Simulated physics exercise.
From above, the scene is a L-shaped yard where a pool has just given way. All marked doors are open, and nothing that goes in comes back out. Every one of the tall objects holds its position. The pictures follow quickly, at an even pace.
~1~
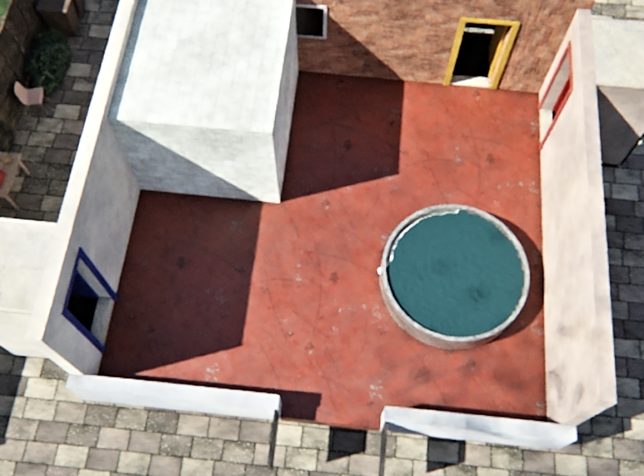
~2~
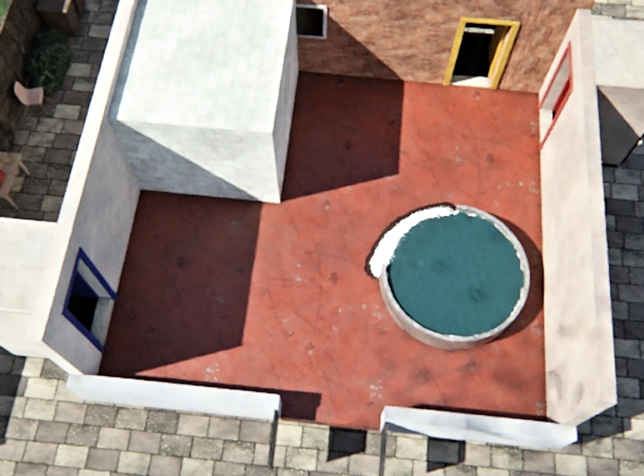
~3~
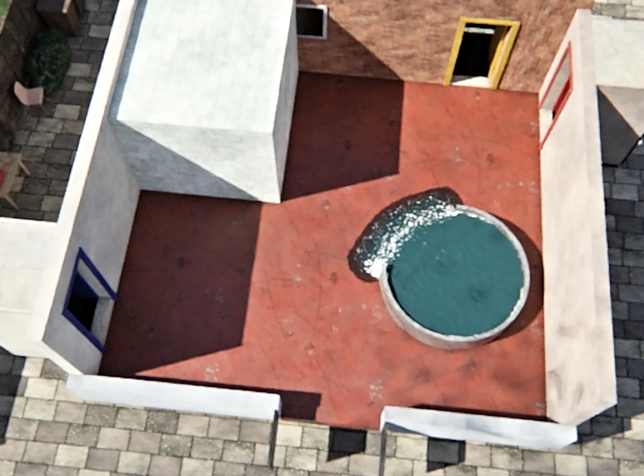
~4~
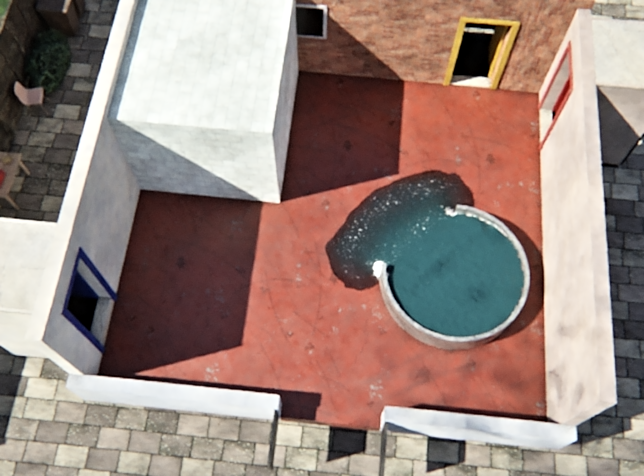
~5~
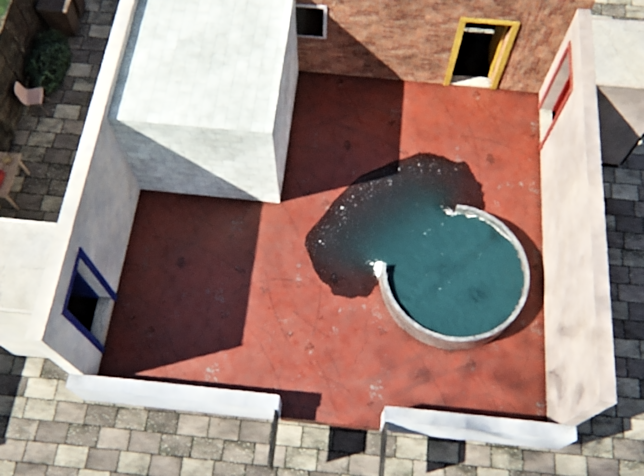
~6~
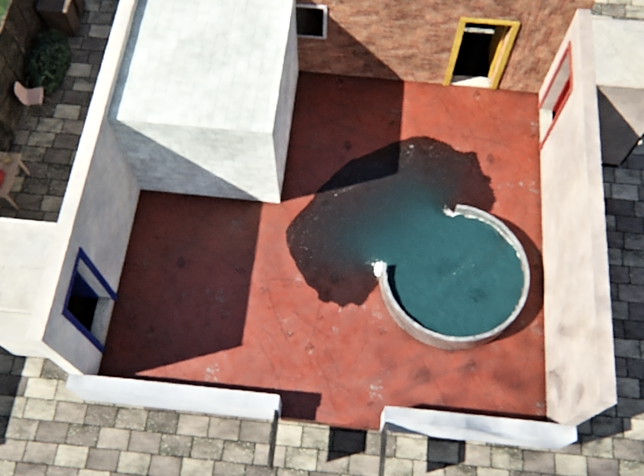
Teal water bursts from the round tank's far side and spreads across the red yard floor.
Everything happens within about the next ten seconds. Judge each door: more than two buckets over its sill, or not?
Red door - over two buckets; blue door - two buckets or less; yellow door - over two buckets.
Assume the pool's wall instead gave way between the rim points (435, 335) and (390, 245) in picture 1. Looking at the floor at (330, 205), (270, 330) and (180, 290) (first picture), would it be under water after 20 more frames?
Respectively: Parched, drenched and drenched.
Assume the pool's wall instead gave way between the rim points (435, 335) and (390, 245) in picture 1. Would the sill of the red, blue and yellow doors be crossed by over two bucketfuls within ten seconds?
The red one falls short; the blue one falls short; the yellow one falls short.
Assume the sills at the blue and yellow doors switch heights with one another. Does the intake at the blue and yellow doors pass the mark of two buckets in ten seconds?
I reckon the blue door gets less than that, and the yellow door gets less than that.
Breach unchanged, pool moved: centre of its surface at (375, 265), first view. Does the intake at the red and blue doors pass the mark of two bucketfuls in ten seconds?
Log - red door: Limit exceeded; blue door: Limit not reached.
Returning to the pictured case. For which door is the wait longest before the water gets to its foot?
That would be the door marked blue.
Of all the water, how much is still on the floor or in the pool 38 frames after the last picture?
I'd say roughly 98 percent.
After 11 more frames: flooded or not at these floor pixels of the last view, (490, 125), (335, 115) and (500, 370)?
Point 1: Drenched; point 2: Drenched; point 3: Not wet.
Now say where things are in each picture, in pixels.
The round tank at (455, 271) is whole and still, in the first frame.
Water pours out on the round tank's far side and has run to (374, 275), in the second frame.
The front is at (452, 195), out from the gap on the round tank's far side, in the third frame.
Water pours out on the round tank's far side and has run to (455, 179), in the fourth frame.
Water pours out on the round tank's far side and has run to (461, 167), in the fifth frame.
The front is at (292, 236), out from the gap on the round tank's far side, in the sixth frame.
A moment on, water covers 35 % of the floor; the red door not reached, the blue door not reached, the yellow door not reached.
Next, water covers 40 % of the floor; the red door not reached, the blue door not reached, the yellow door wet at the sill, nothing in.
Then, water covers 45 % of the floor; the red door wet at the sill, nothing in, the blue door not reached, the yellow door under two buckets in.
Later, water covers 65 % of the floor; the red door under two buckets in, the blue door wet at the sill, nothing in, the yellow door over two buckets in.
In the end, water covers 95 % of the floor; the red door far over two buckets in, the blue door wet at the sill, nothing in, the yellow door over two buckets in.
